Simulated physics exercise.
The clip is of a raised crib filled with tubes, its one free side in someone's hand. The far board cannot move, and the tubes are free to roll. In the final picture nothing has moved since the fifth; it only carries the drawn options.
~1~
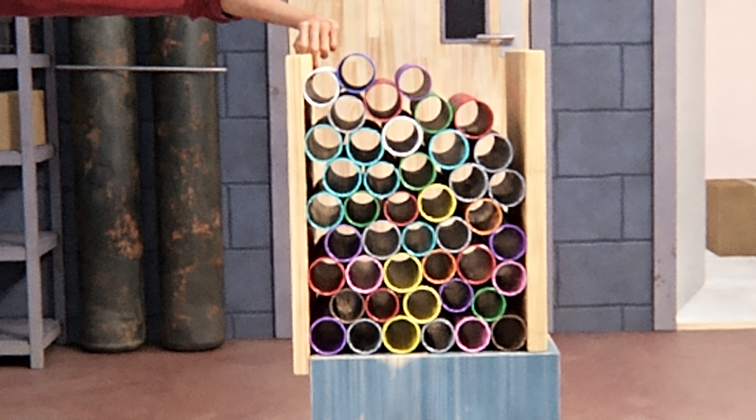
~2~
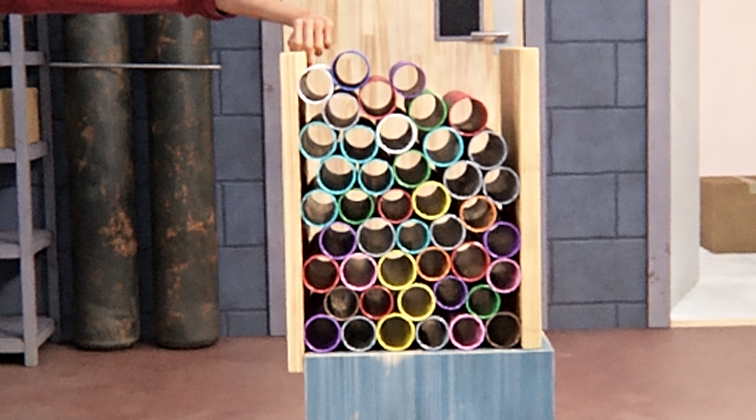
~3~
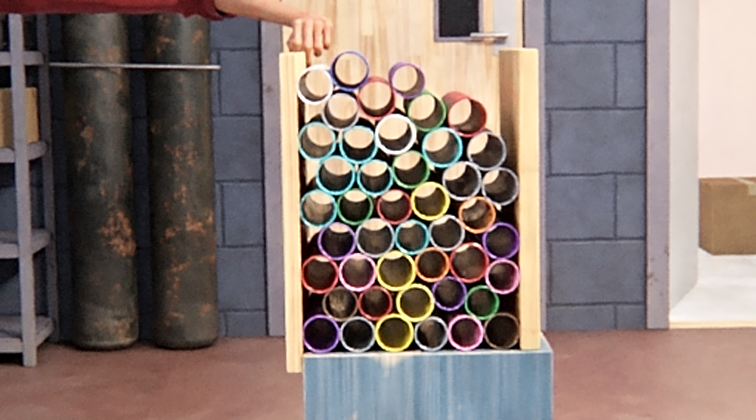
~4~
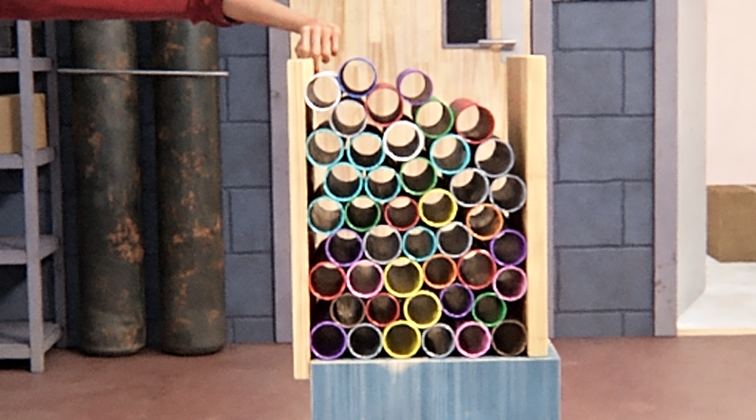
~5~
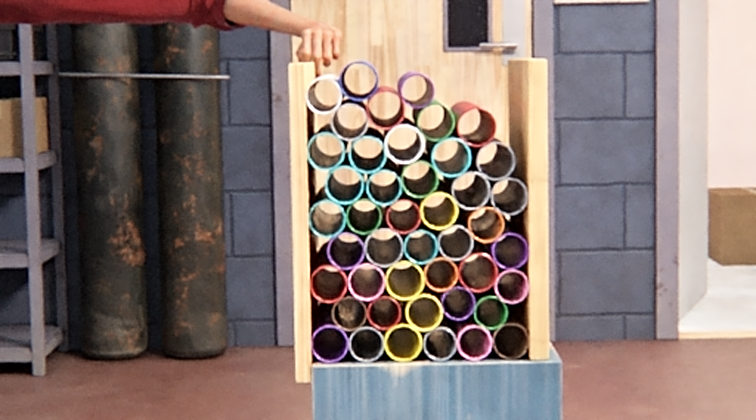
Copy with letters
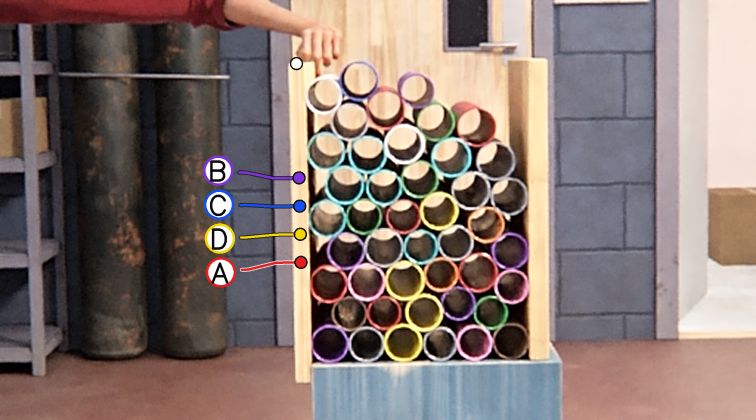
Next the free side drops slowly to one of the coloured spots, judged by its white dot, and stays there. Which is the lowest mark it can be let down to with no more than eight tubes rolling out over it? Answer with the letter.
Lower it to D and no more.
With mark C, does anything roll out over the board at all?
Yes, at C.
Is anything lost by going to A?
Yes, at A.
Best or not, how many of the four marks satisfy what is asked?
Three of them.
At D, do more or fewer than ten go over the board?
Fewer than ten.
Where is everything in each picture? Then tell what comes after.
In the first picture, a green tube (489, 304); a pink tube (510, 278); a turquoise tube (418, 239).
In the second picture, a turquoise tube (413, 236); a turquoise tube (336, 175).
In the third picture, a grey tube (462, 181); a turquoise tube (442, 147).
In the fourth picture, a red tube (475, 124); side board (305, 206).
In the fifth picture, a purple tube (330, 344); a brown tube (511, 341); a green tube (491, 313).
On the copy, A at (301, 262); B at (299, 178); C at (300, 206); D at (300, 234); the white dot at (297, 63).
On D. First, top of the board (306, 137).
Then, top of the board (308, 217).
Finally, top of the board (308, 234), six out over the board.
By contrast, A more than eight out over the board; B one out over the board; C six out over the board.
